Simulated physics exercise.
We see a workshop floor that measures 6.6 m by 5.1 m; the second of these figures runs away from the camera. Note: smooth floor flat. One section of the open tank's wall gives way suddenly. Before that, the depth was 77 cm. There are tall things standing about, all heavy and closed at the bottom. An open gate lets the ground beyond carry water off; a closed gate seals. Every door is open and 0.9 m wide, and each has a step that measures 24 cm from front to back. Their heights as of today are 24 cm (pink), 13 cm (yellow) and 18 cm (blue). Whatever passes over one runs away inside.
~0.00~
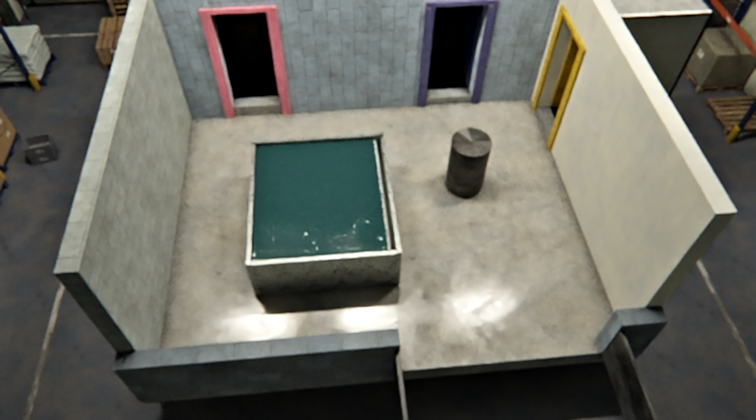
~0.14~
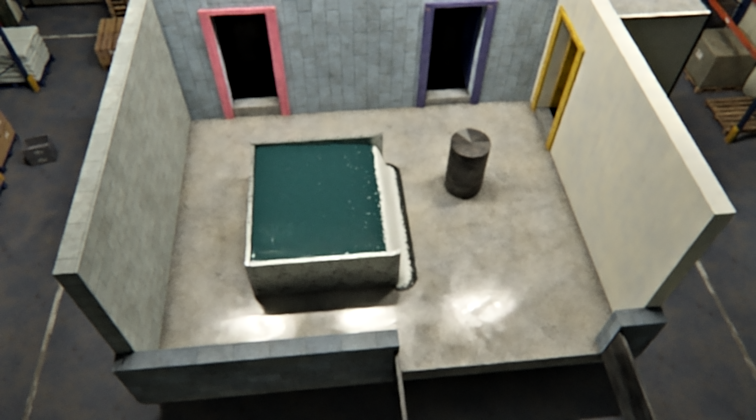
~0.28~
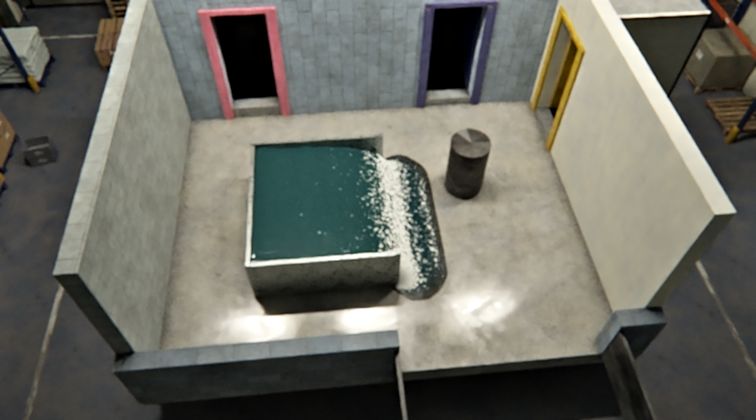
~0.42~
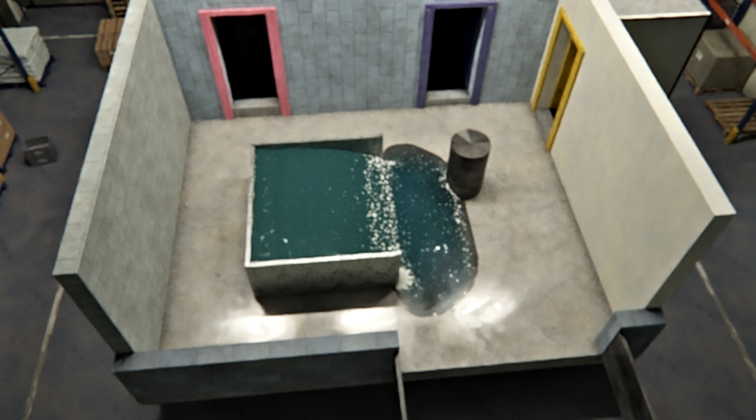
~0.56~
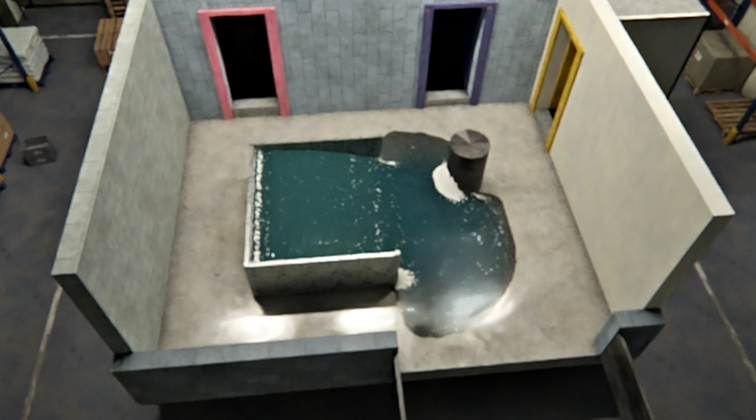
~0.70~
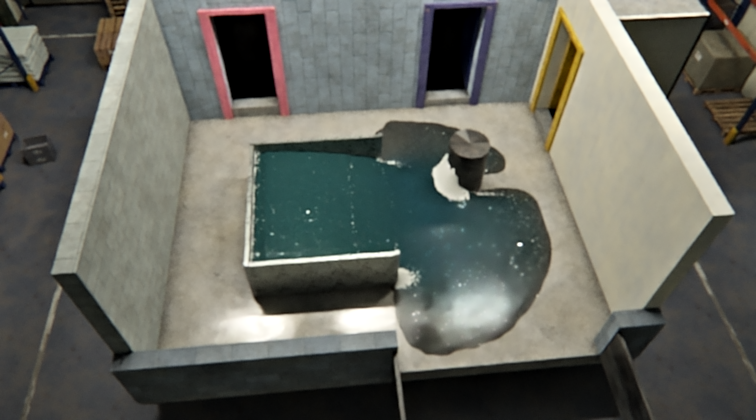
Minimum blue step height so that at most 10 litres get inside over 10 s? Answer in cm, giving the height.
Close to 24 cm.
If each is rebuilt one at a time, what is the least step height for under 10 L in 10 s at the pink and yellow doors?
You'd want some 7.5 cm at pink and some 31 cm at yellow.
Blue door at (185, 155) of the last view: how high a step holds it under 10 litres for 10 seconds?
Minimum: Close to 12.5 cm.
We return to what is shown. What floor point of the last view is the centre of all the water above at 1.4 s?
The balance point sits at roughly (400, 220).
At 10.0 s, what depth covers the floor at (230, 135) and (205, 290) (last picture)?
Depths of around 10 and 4 centimetres.
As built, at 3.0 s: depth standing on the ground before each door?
Door by door in cm - pink 0, yellow 25, blue 25.
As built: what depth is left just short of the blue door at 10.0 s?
About 5.0 centimetres.
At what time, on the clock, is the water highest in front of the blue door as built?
That happens close to 1.8 s on the clock.
After 1.4 s water covers 50 % of the floor, deepest (48 cm) near (579, 245); 12 cm at the blue door, 0 litres in over its 18 cm step.
After 3.0 s water covers 55 % of the floor, deepest (34 cm) near (609, 326); 25 cm at the blue door, 36 litres in over its 18 cm step.
After 10.0 s water covers 95 % of the floor, deepest (12 cm) near (181, 375); 5 cm at the blue door, 54 litres in over its 18 cm step.
At the blue door as built, the water arrived by 1.0 s and peaked near 28 cm at 1.8 s.
Run again over the same 10 s with other heights there, 24 litres in over 21.5 cm, 1 litre over 29.5 cm. The limit of 10 litres is kept from about 24 cm up.
